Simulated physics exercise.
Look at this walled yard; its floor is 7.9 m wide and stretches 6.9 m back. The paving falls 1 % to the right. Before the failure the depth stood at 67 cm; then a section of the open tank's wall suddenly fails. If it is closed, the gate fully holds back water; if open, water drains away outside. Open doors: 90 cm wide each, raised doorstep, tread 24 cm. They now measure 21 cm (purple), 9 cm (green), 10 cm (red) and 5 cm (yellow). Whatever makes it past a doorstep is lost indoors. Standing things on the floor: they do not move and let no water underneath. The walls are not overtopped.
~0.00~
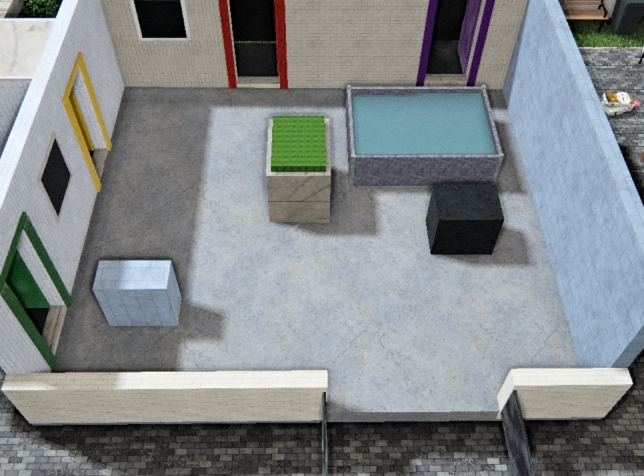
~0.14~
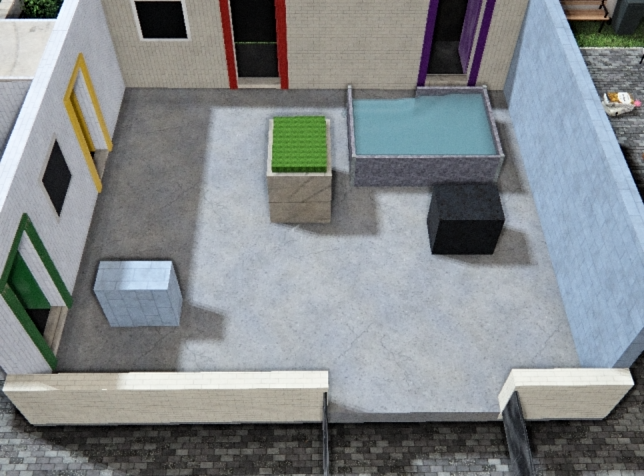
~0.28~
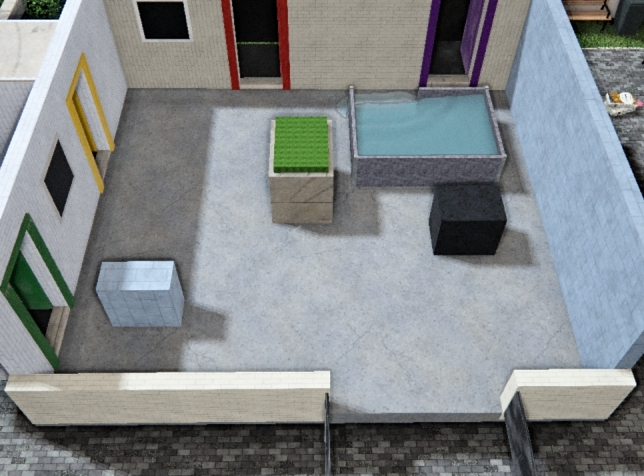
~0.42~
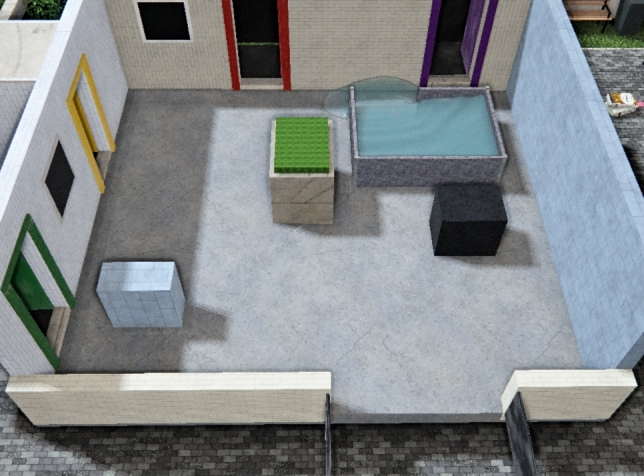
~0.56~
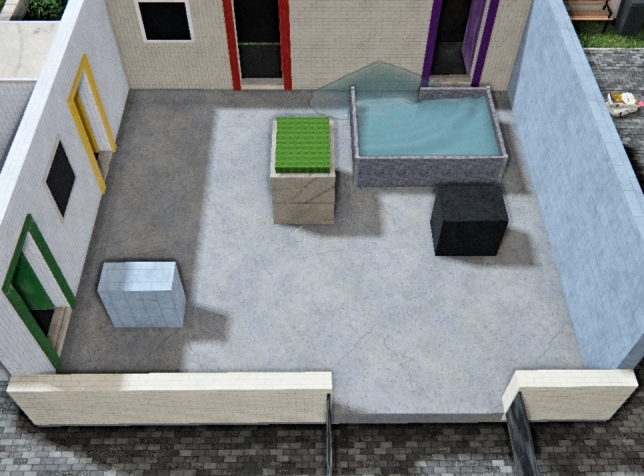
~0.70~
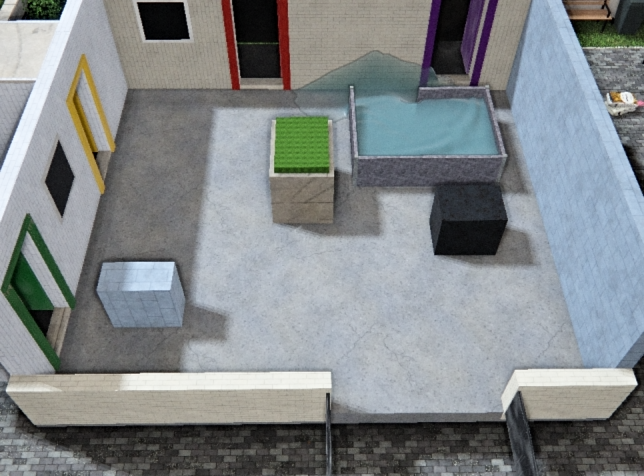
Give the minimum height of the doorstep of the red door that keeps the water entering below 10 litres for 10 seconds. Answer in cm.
Minimum height: About 6.5 cm.
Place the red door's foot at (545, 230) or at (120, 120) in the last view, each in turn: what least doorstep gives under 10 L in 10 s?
Roughly 7.5 and 20 cm.
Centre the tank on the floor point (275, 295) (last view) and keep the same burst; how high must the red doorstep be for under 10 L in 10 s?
You'd need some 27 cm.
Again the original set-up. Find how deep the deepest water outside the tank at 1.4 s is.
Max depth: Around 54 cm.
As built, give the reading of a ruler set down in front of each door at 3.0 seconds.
In cm: Purple 16, green 0, red 9, yellow 15.
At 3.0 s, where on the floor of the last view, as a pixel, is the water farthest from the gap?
Lab note: Front tip approx. (98, 209).
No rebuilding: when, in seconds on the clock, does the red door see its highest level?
Approximately 2.0 s.
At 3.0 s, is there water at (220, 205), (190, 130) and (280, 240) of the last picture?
One by one: Drenched, drenched, clear.
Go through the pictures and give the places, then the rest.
The first picture shows still water, 67 cm deep, in the open tank at (421, 123); the red door at (256, 47) is dry.
In the second picture, water pours out on the far side and has run 0.3 m, to a hidden place; about 6 cm deep outside, 67 cm at the back.
In the third picture, the gap is on the far side, the front 0.7 m out at a hidden place; the back of the open tank holds 67 cm.
In the fourth picture, the front is at a hidden place, 0.9 m from the gap on the far side; 1.6 m2 of floor is wet, 67 cm left at the back.
In the fifth picture, water pours out on the far side and has run 1.2 m, to a hidden place; about 15 cm deep outside, 62 cm at the back.
In the sixth picture, the gap is on the far side, the front 1.5 m out at a hidden place; the back of the open tank holds 57 cm; 0.7 m in a straight line remain to the red door at (259, 49).
After 1.4 s water covers 15 % of the floor, deepest (54 cm) near (371, 96); 9 cm at the red door, 0 litres in over its 10 cm doorstep.
After 3.0 s water covers 40 % of the floor, deepest (34 cm) near (483, 97); 9 cm at the red door, 1 litre in over its 10 cm doorstep.
After 10.0 s water covers 95 % of the floor, deepest (12 cm) near (490, 91); 4 cm at the red door, 1 litre in over its 10 cm doorstep.
At the red door as built, the water arrived by 1.0 s and peaked near 11 cm at 2.0 s.
Run again over the same 10 s with other heights there, 14 litres in over 5.5 cm, 5 litres over 7.5 cm. The limit of 10 litres is kept from about 6.5 cm up.
